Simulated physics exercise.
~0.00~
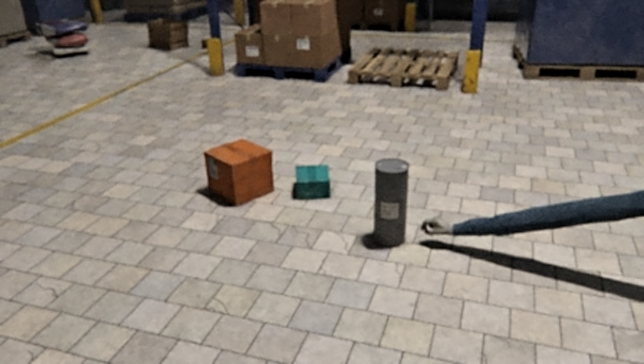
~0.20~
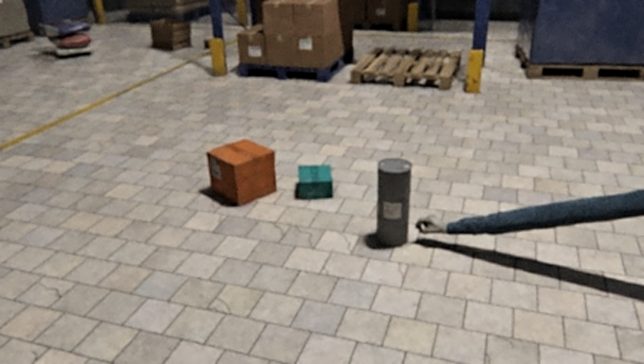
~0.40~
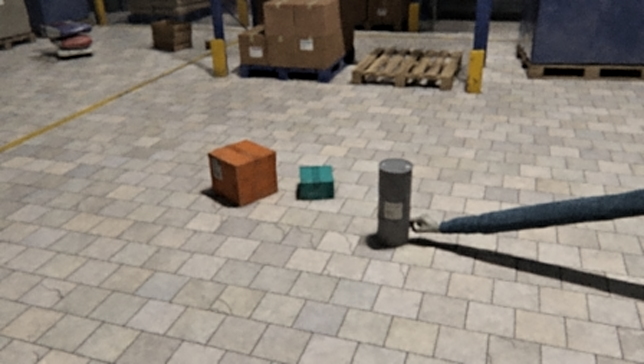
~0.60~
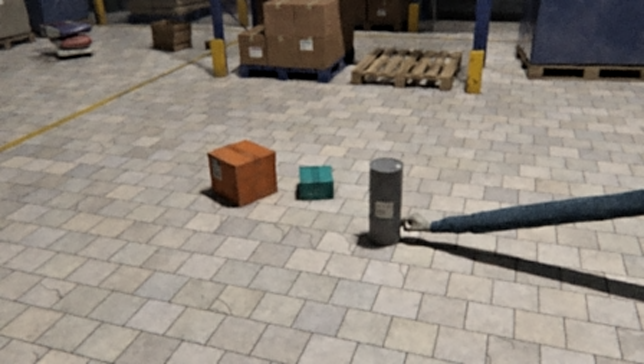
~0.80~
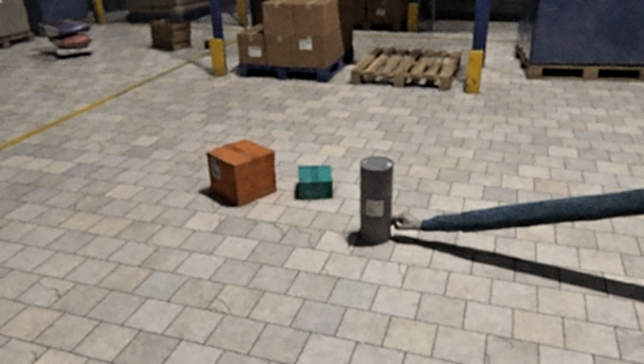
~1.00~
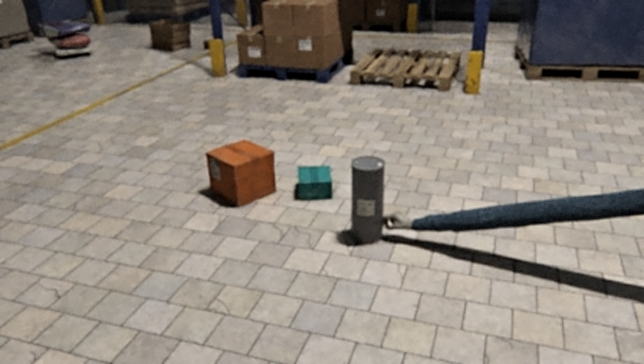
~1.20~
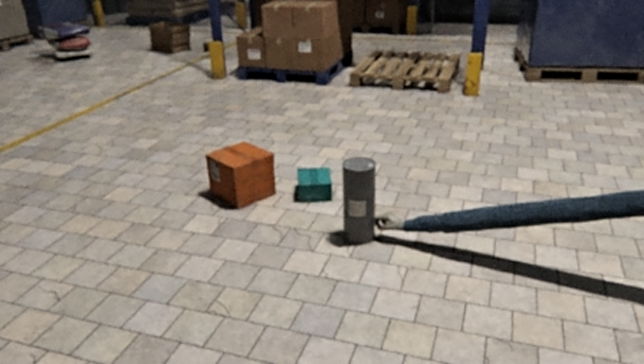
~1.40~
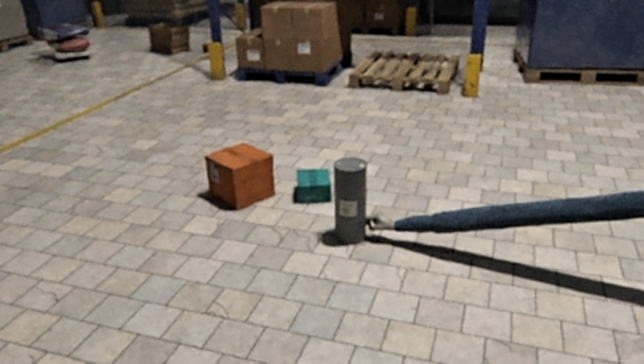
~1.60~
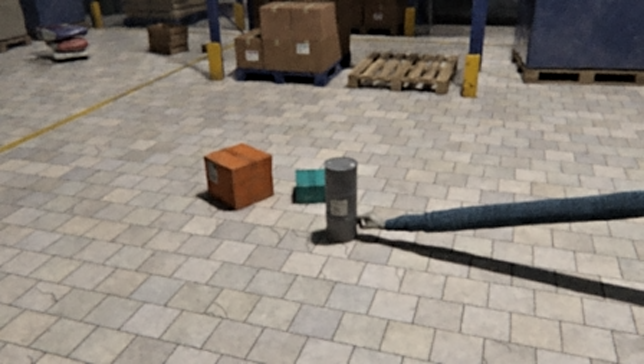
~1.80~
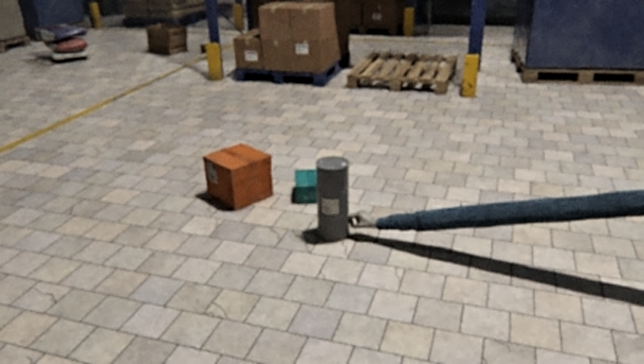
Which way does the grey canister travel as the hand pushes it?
The grey canister slides to the left, as the viewer sees it.
